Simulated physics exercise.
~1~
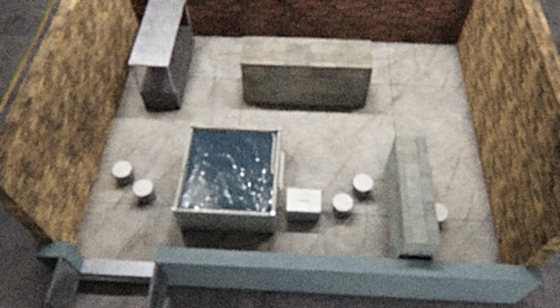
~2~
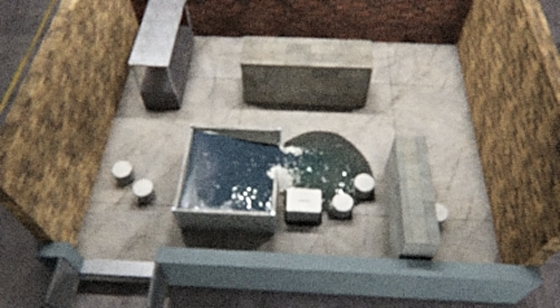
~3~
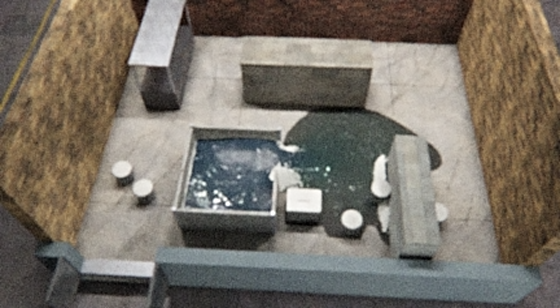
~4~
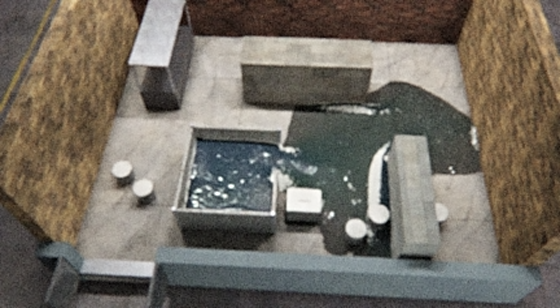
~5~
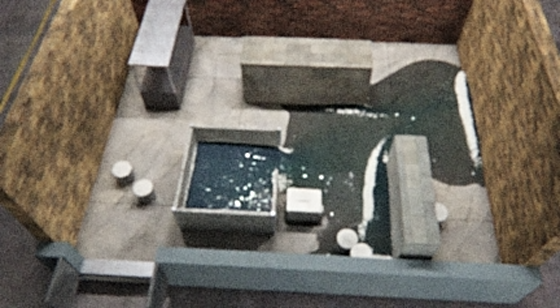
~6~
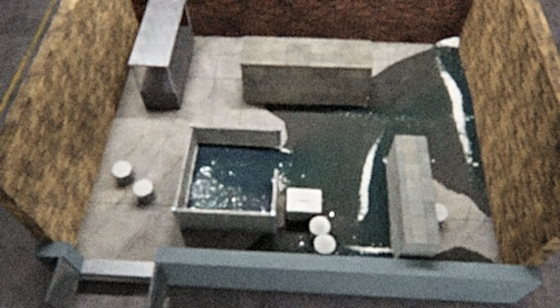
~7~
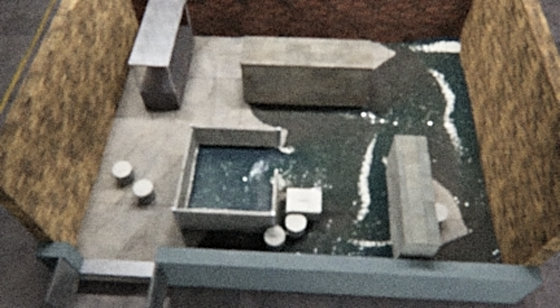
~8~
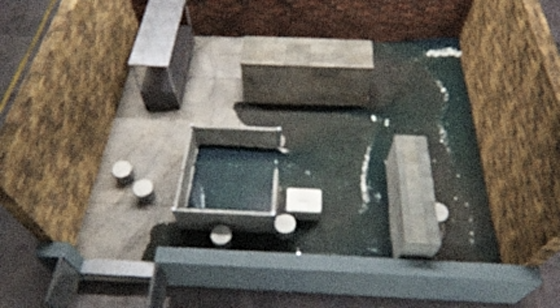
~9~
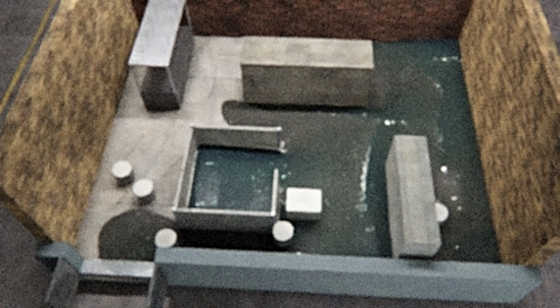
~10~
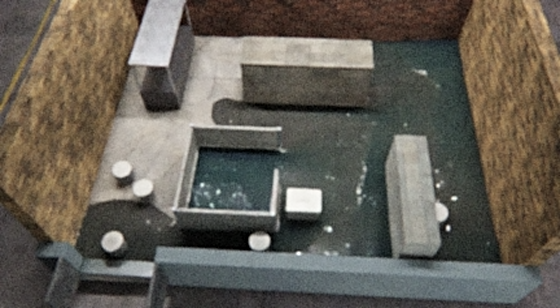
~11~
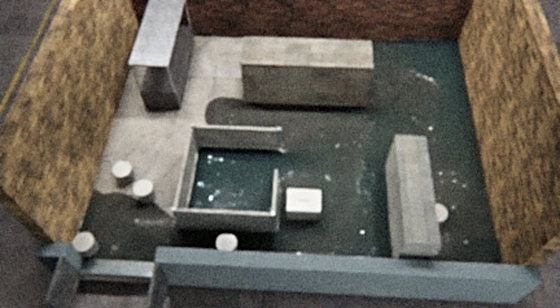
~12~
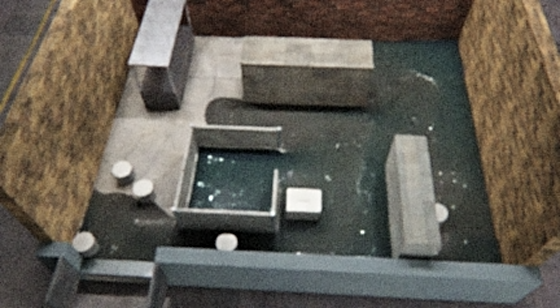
Walled hall flooding as water spreads from a tank, two white pails drifting right, then left by the near wall, and stopping.
